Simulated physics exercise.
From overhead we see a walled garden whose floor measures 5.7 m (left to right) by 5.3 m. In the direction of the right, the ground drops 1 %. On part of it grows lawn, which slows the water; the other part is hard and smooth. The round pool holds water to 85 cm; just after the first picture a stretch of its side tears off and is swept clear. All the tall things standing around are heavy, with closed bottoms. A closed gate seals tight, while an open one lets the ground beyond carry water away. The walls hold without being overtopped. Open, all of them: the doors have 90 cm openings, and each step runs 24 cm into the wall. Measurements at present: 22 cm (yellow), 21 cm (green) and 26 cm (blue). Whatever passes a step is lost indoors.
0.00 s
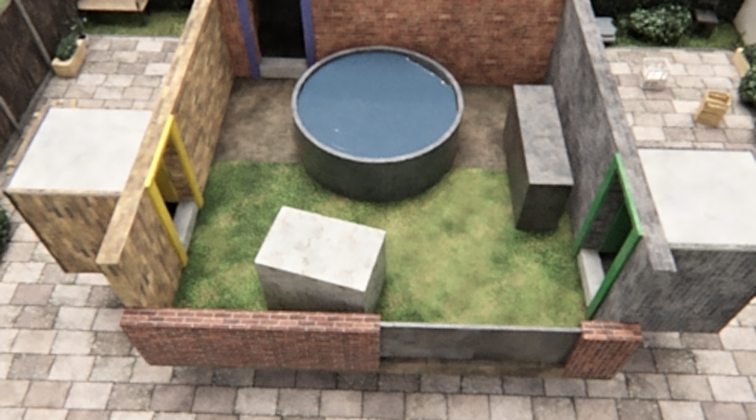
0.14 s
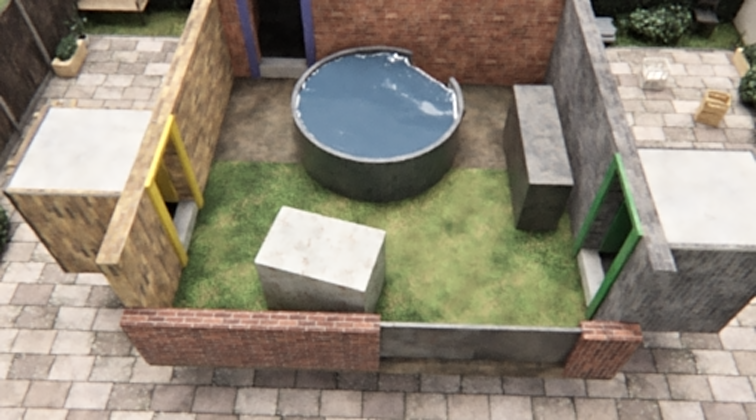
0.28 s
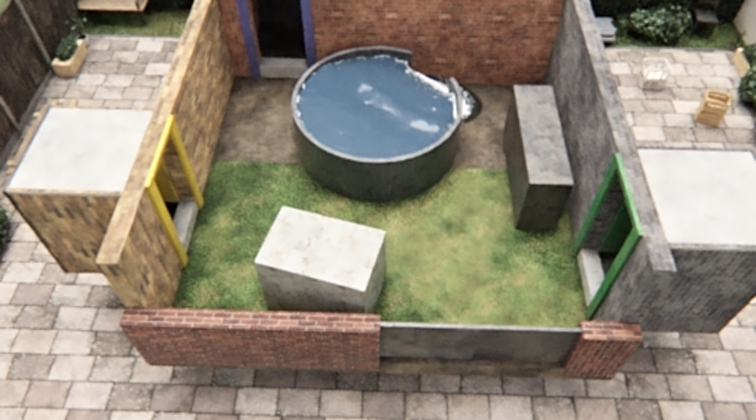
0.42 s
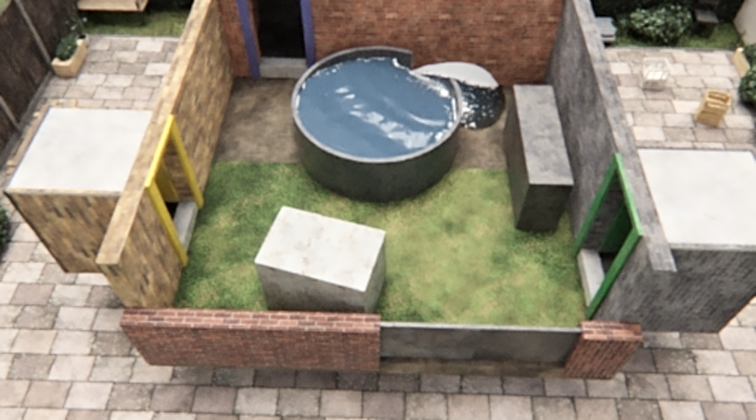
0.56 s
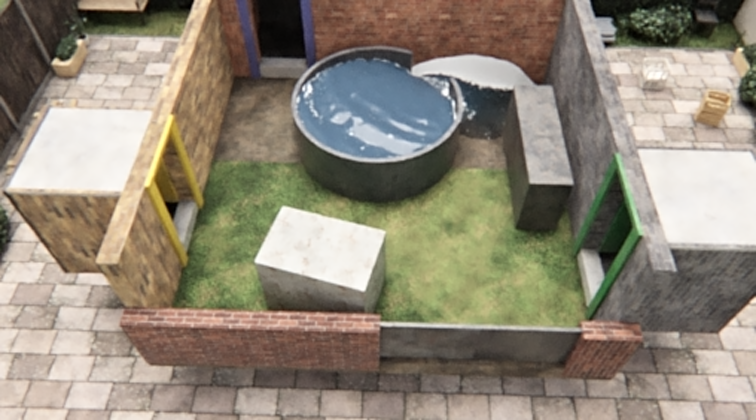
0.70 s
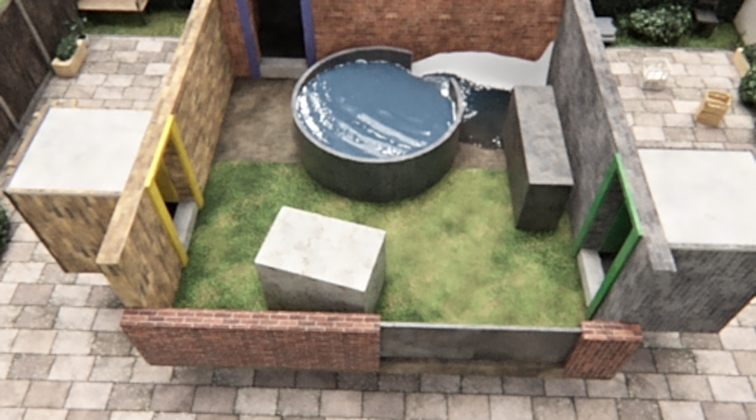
Water pours from a gap in the round pool's far side and spreads behind the grey block.
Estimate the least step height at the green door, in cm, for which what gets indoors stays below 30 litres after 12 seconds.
Close to 18 cm is just enough.
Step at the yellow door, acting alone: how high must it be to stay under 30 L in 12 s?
At the yellow door you'd want roughly 9.0 cm.
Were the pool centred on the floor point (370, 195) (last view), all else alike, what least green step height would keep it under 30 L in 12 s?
It should be around 17 cm high.
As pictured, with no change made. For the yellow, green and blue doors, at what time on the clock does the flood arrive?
It reaches yellow at 3.8 s, green at 1.6 s, and blue at 1.0 s.
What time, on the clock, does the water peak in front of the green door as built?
Around 8.0 seconds.
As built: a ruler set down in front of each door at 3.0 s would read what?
In cm: Yellow 0, green 12, blue 5.
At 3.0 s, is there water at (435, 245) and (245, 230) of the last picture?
Untouched; untouched.
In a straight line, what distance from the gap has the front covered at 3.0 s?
Reach: Approx. 5.0 m.
After 1.4 s water covers 20 % of the floor, deepest (74 cm) near (538, 95); it has not reached the green door.
After 3.0 s water covers 50 % of the floor, deepest (55 cm) near (524, 129); 12 cm at the green door, 0 litres in over its 21 cm step.
After 12.0 s water covers 100 % of the floor, deepest (22 cm) near (589, 352); 21 cm at the green door, 5 litres in over its 21 cm step.
At the green door as built, the water arrived by 1.7 s and peaked near 23 cm at 8.0 s.
With a step of 14.5 cm, 98 litres would have come in within the 12 s; with 19.5 cm, 15 litres. So under 30 litres takes about 18 cm.
